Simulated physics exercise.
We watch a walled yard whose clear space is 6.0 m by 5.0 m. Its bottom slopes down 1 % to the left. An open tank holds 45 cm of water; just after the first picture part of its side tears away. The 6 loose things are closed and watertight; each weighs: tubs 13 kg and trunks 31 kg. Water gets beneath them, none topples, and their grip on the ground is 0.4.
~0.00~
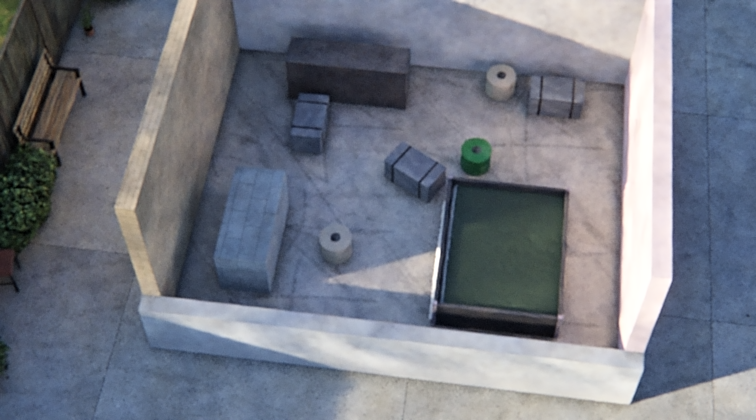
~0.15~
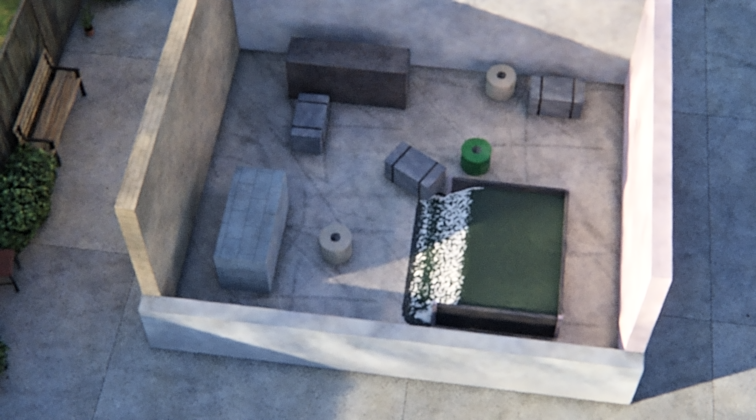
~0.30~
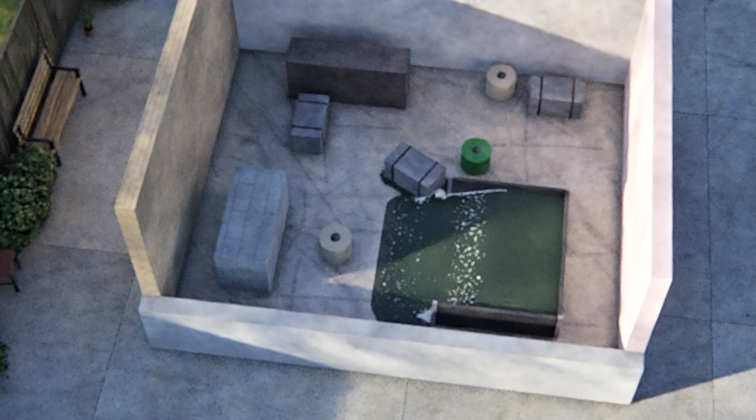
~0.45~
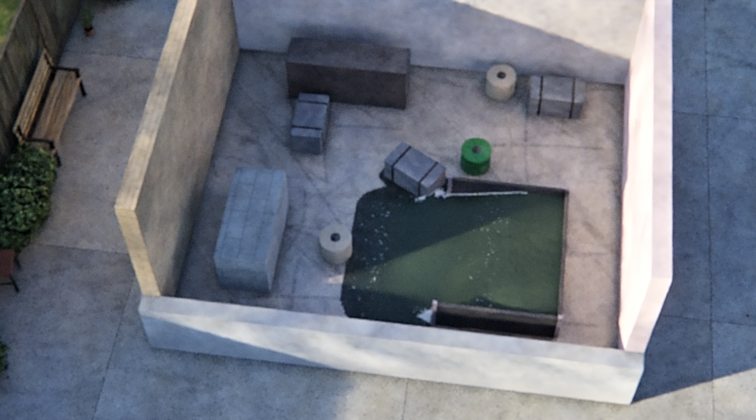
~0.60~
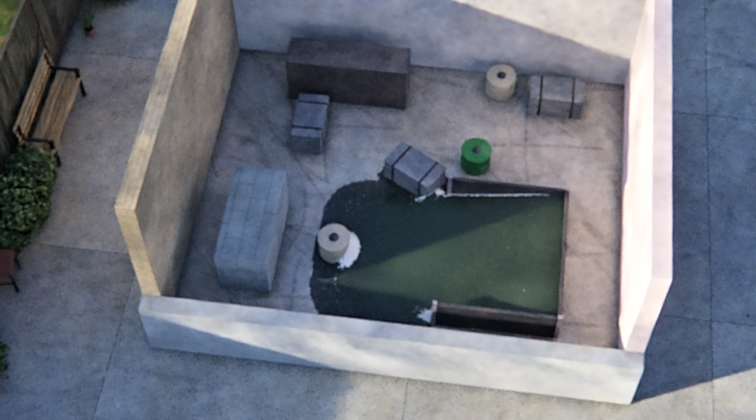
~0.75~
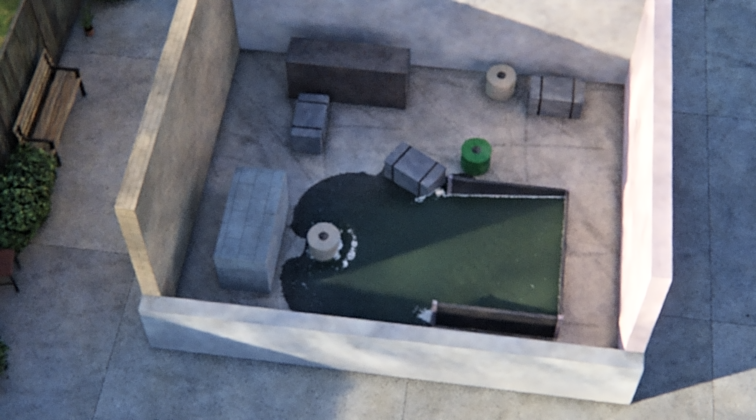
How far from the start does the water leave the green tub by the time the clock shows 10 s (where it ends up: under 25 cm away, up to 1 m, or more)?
Green tub holds its place.
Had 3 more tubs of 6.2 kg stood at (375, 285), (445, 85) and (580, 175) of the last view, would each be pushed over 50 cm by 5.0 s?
In that order: More, less, less.
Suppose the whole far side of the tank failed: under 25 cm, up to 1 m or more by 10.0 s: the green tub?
Then the green tub gets carried off.
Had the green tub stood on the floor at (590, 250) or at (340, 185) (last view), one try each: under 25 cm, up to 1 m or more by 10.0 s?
In that order: It holds its place; it gets carried off.
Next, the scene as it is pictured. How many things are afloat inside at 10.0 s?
I count 0.
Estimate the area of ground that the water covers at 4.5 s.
Roughly 21 m2.
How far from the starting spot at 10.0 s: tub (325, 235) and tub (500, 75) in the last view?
In that order: 50 cm, 30 cm.
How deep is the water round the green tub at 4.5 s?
Roughly 1 cm.
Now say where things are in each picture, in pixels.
The first frame shows the green tub at (477, 150), on the bottom; water covers 3.2 m2; 0 of 6 have shifted.
The second frame shows the green tub at (477, 150), on the bottom; 4.0 m2 under water; 0 of 6 have shifted.
The third frame shows the green tub at (477, 150), on the bottom; water covers 5.0 m2; 0 of 6 have shifted.
The fourth frame shows the green tub at (477, 150) rests on the ground; 6.1 m2 under water; 0 of 6 have shifted.
The fifth frame shows the green tub at (477, 150) rests on the ground; 7.2 m2 under water; 0 of 6 have shifted.
The sixth frame shows the green tub at (477, 150) rests on the ground; 8.3 m2 under water; 1 of 6 have shifted.
After 2.0 s the green tub is near (477, 150), 0.0 m from its start, aground; 1 afloat.
After 4.5 s the green tub is near (477, 150), 0.0 m from its start, aground; 1 afloat.
After 7.0 s the green tub is near (477, 150), 0.0 m from its start, aground; 1 afloat.
After 10.0 s the green tub is near (477, 150), 0.0 m from its start, aground; 0 afloat.
